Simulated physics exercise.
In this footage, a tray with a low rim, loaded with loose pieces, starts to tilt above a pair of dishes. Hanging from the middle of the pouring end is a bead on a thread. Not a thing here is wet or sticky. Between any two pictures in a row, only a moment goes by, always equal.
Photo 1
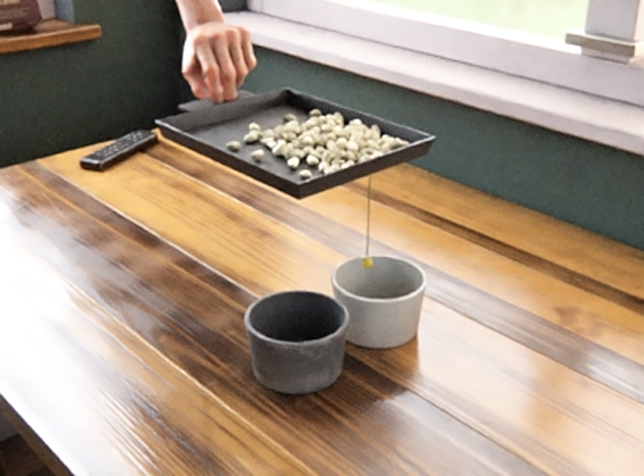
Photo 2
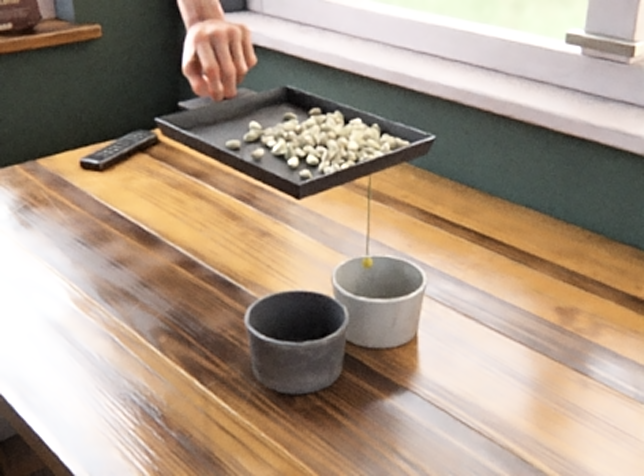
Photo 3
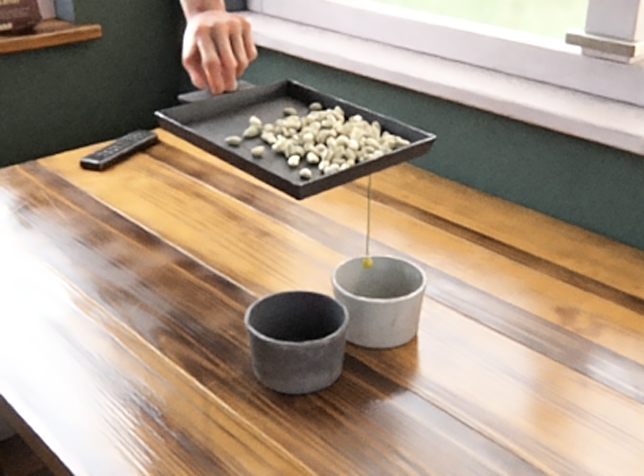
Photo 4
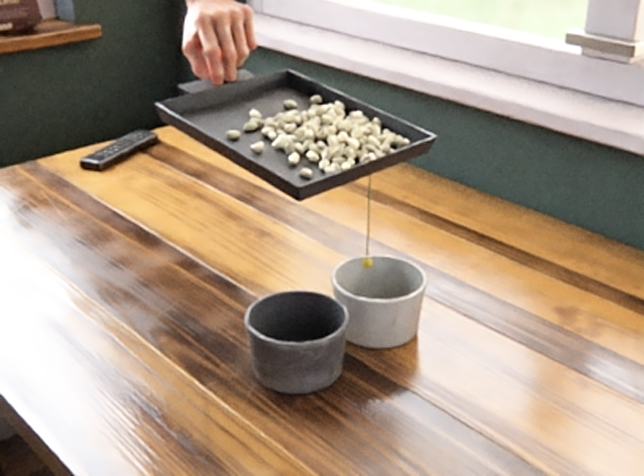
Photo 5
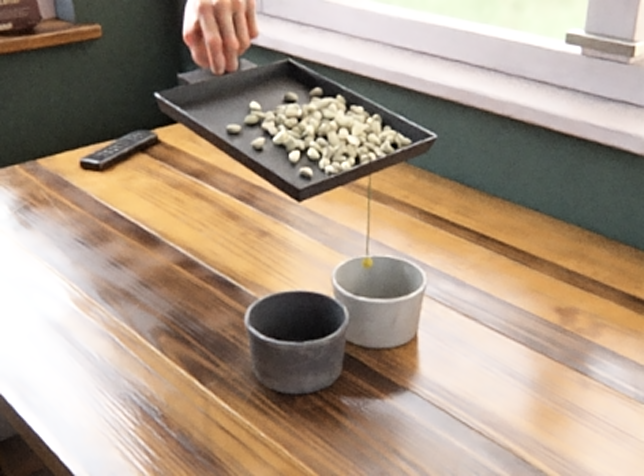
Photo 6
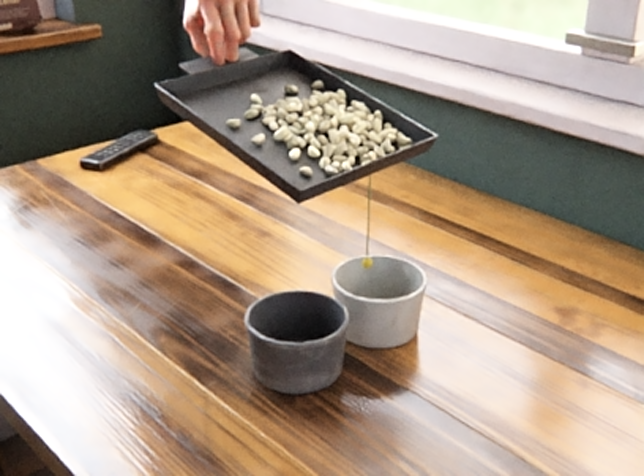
A dark tray of pale beans slowly tilting as a hand raises its far end above two small bowls on a wooden table.
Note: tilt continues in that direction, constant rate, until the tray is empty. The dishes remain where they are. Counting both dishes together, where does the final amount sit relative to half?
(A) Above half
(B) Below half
B, below half.
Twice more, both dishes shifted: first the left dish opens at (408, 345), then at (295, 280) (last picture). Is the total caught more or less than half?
Result, first setup: The minor share; second setup: The minor share.
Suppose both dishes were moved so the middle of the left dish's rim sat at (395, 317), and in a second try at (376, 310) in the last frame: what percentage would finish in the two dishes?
Respectively 60 percent and 60 percent.
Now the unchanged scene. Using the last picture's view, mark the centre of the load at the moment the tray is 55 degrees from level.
Somewhere around pixel (357, 130) in the last picture.
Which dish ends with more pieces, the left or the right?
So the winner turns out to be the left-side one.
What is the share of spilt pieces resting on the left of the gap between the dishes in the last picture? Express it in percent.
0 per cent, about.
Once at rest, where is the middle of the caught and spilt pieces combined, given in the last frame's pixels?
(382, 374).
Soon, tray tipped steeply; all on the tray.
A while on, tray tipped right over; nearly all on the tray; a stray few in the right dish; a stray few outside both; a stray few in the air.
Towards the end, tray tipped past a quarter turn; about a quarter in the left dish; a small part in the right dish; about two thirds outside both.
Finally, tray tipped past a quarter turn; about a quarter in the left dish; a small part in the right dish; about two thirds outside both.
